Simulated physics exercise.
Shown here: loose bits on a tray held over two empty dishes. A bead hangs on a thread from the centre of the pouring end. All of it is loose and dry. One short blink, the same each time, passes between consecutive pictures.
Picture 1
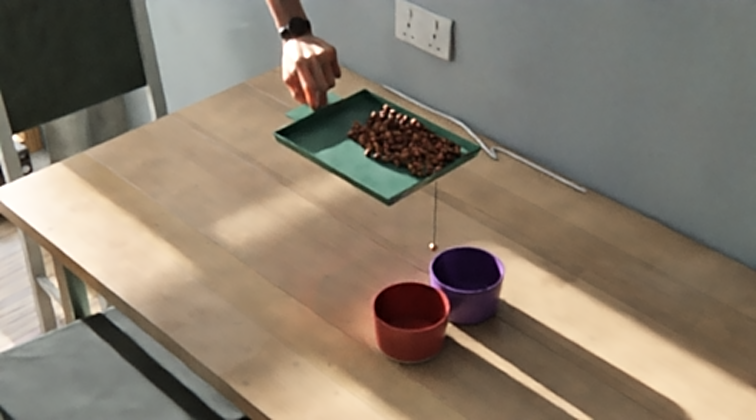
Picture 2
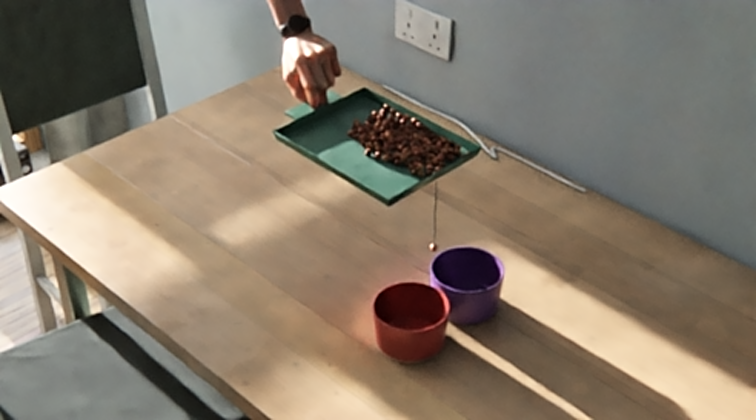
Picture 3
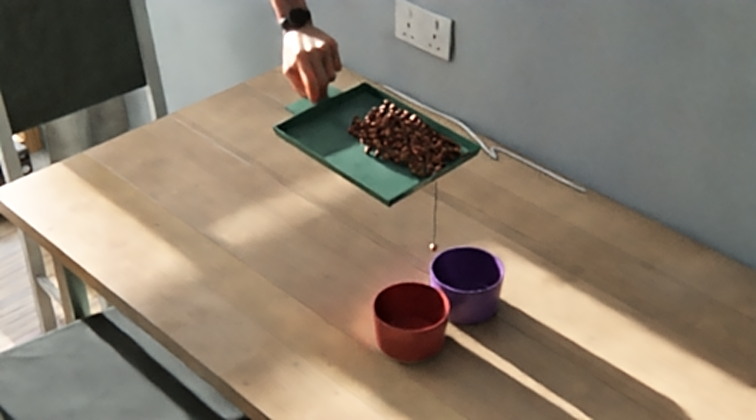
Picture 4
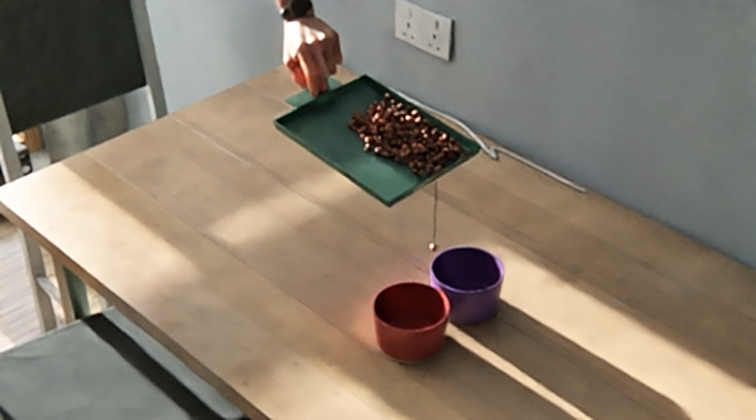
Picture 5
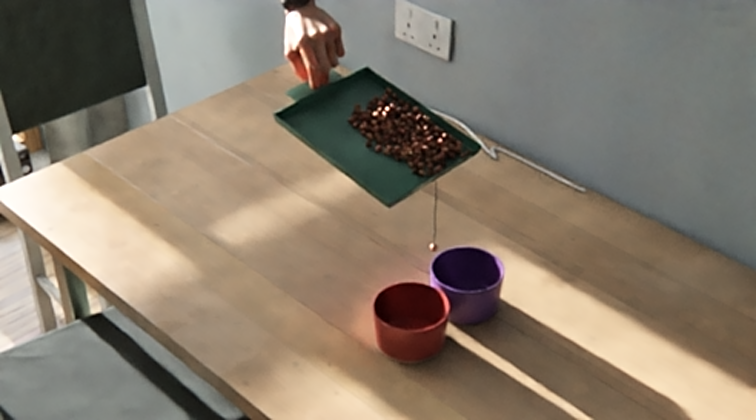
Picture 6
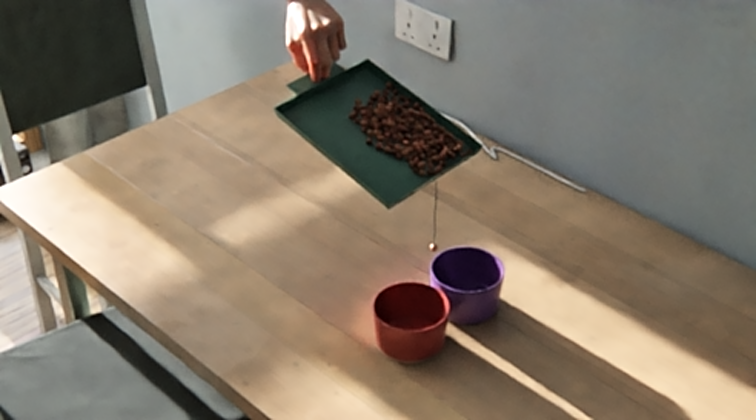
A hand gradually tilting a green tray of small brown pieces above a red bowl and a purple bowl on a wooden table.
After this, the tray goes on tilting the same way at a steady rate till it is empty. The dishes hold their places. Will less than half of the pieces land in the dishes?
Most of the load will land in the dishes.
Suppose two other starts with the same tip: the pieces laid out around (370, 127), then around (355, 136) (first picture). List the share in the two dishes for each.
The first gives 90 %, the second 90 %.
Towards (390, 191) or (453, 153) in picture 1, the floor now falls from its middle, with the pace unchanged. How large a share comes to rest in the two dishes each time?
First case about 30 percent; second case about 10 percent.
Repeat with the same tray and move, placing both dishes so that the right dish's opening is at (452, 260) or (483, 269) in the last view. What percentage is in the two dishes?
Near 60 % and 70 %.
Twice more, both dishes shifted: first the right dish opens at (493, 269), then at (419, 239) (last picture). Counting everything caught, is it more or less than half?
At place one the bulk; at place two the minor share.
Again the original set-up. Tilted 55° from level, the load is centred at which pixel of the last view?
Look around (427, 152) in the last picture.
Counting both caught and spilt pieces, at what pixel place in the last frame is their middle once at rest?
Near pixel (459, 308).
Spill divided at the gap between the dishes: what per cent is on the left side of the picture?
Estimate: About 40 per cent.
Soon after the last picture, tray tipped steeply; nearly all on the tray; a stray few in the air.
A little later, tray tipped right over; nearly all on the tray; a stray few in the left dish; a stray few in the right dish; a stray few outside both; a stray few in the air.
Later still, tray tipped past a quarter turn; about a quarter in the left dish; about half in the right dish; about a quarter outside both.
At rest, tray tipped past a quarter turn; about a quarter in the left dish; about half in the right dish; about a quarter outside both.
